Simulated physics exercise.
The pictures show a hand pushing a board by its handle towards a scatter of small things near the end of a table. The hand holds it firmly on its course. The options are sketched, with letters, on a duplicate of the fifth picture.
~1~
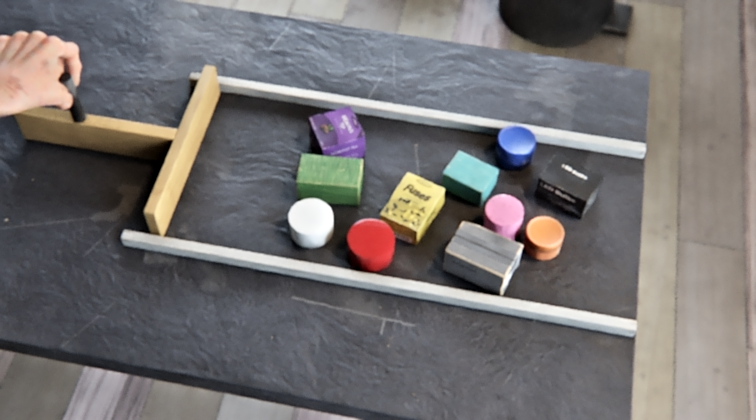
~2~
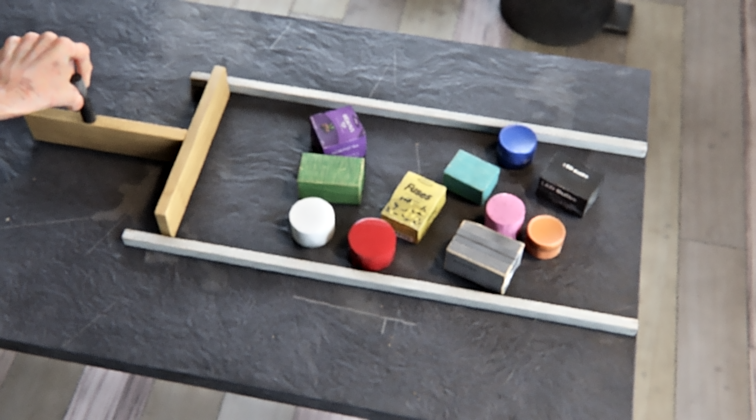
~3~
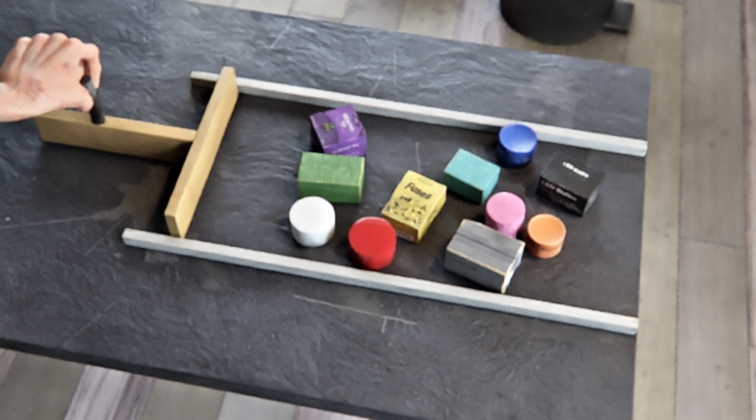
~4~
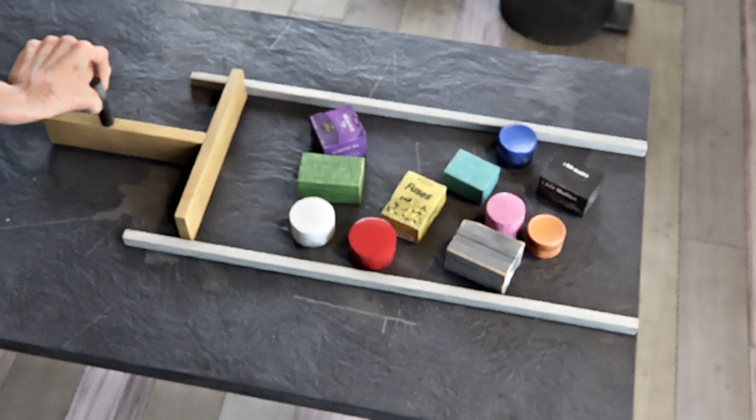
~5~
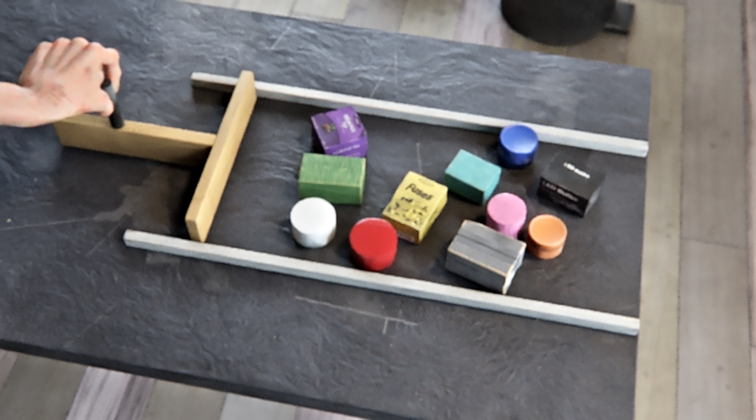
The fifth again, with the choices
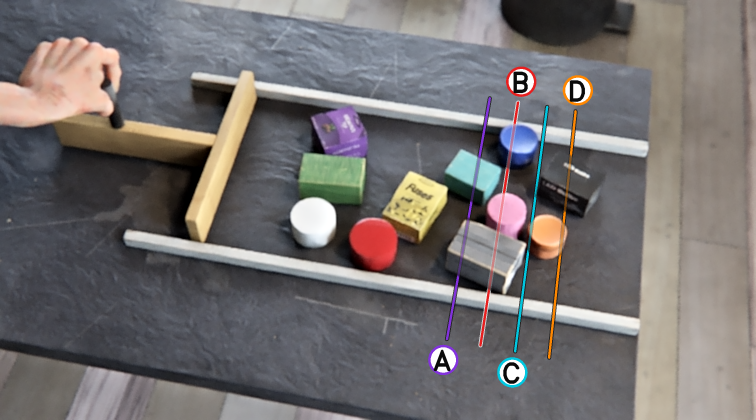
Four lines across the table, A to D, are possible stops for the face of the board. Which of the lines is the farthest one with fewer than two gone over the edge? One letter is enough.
Line B.
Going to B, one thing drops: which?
The orange jar.
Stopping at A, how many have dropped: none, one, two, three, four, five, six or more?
The count is none.
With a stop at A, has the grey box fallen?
No.
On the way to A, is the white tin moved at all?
Yes.
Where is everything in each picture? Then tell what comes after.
The first frame shows purple packet (337, 138); yellow box (412, 208); black box (569, 186).
The second frame shows board (191, 136); orange jar (545, 238).
The third frame shows board (201, 137); pink pot (504, 218).
The fourth frame shows board (210, 139); grey box (483, 256).
The fifth frame shows board (221, 141); green block (332, 179); white tin (314, 223); purple packet (339, 137).
On the marked copy, A at (470, 208); B at (501, 213); C at (533, 218); D at (564, 223).
Taking B. A third of the way, board (320, 157); white tin (335, 226); purple packet (366, 146).
Two thirds of the way, board (421, 173); orange jar (582, 254); pink pot (548, 235).
When it is over, board (500, 186); orange jar over the edge; pink pot (629, 247); one fallen.
As for the rest, A is within the limit but short; C drops three; D drops five.
